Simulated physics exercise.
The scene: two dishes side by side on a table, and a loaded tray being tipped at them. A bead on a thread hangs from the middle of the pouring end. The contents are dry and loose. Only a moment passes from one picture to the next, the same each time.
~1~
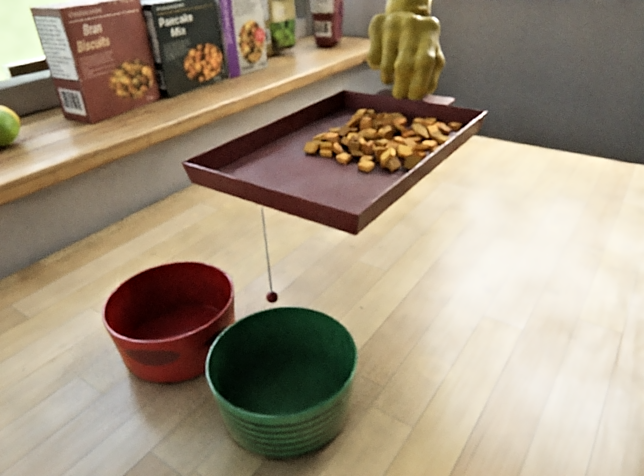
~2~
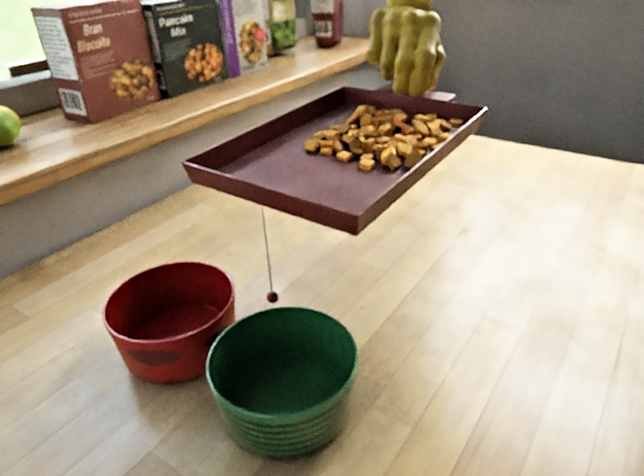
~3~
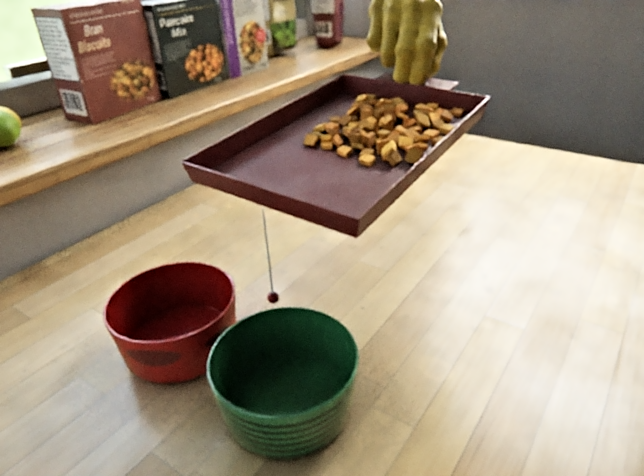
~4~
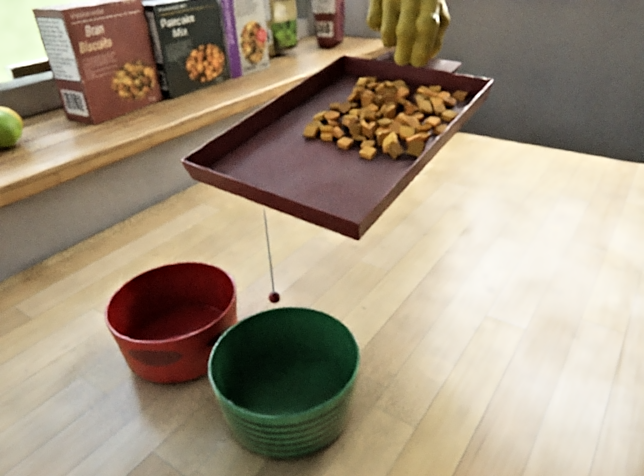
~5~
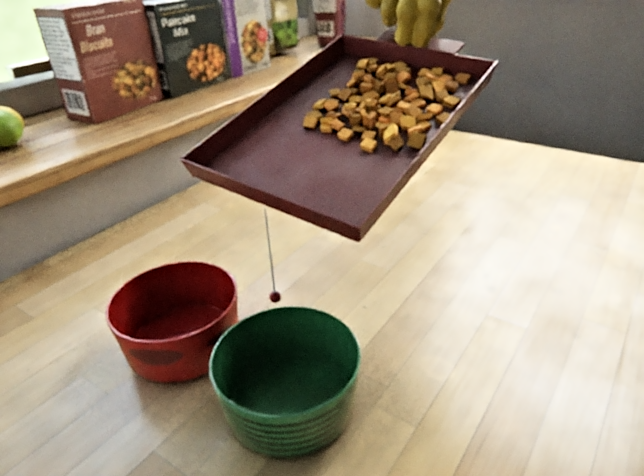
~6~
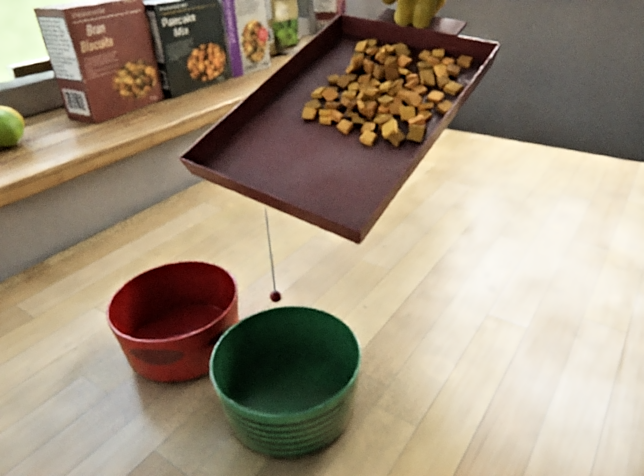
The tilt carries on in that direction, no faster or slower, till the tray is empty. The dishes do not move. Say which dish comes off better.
Fuller: The right dish.
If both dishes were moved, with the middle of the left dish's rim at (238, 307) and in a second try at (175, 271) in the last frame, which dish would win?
At the first place the right dish, at the second the right dish.
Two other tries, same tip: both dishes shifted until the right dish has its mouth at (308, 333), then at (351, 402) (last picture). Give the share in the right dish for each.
About 80 and 50 per cent.
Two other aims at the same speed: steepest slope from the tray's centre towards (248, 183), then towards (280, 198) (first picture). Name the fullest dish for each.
At the first place left, at the second the right dish.
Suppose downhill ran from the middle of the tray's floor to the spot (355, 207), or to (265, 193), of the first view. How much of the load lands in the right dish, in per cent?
About 50 and 40 per cent.
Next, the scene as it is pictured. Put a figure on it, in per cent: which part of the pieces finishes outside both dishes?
Some 20 per cent.
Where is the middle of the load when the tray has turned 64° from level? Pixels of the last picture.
Roughly at (323, 198).
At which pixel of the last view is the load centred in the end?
Around (305, 402).
Shortly afterwards, tray tipped steeply; all but a few on the tray; only a few in the air.
Next, tray tipped past a quarter turn; near two thirds on the tray; near a third in the right dish; a little outside both; only a few in the air.
Some moments later, tray tipped past a quarter turn; the bulk in the right dish; a little outside both.
In the end, tray tipped past a quarter turn; the bulk in the right dish; none at all in the left dish; a little outside both.
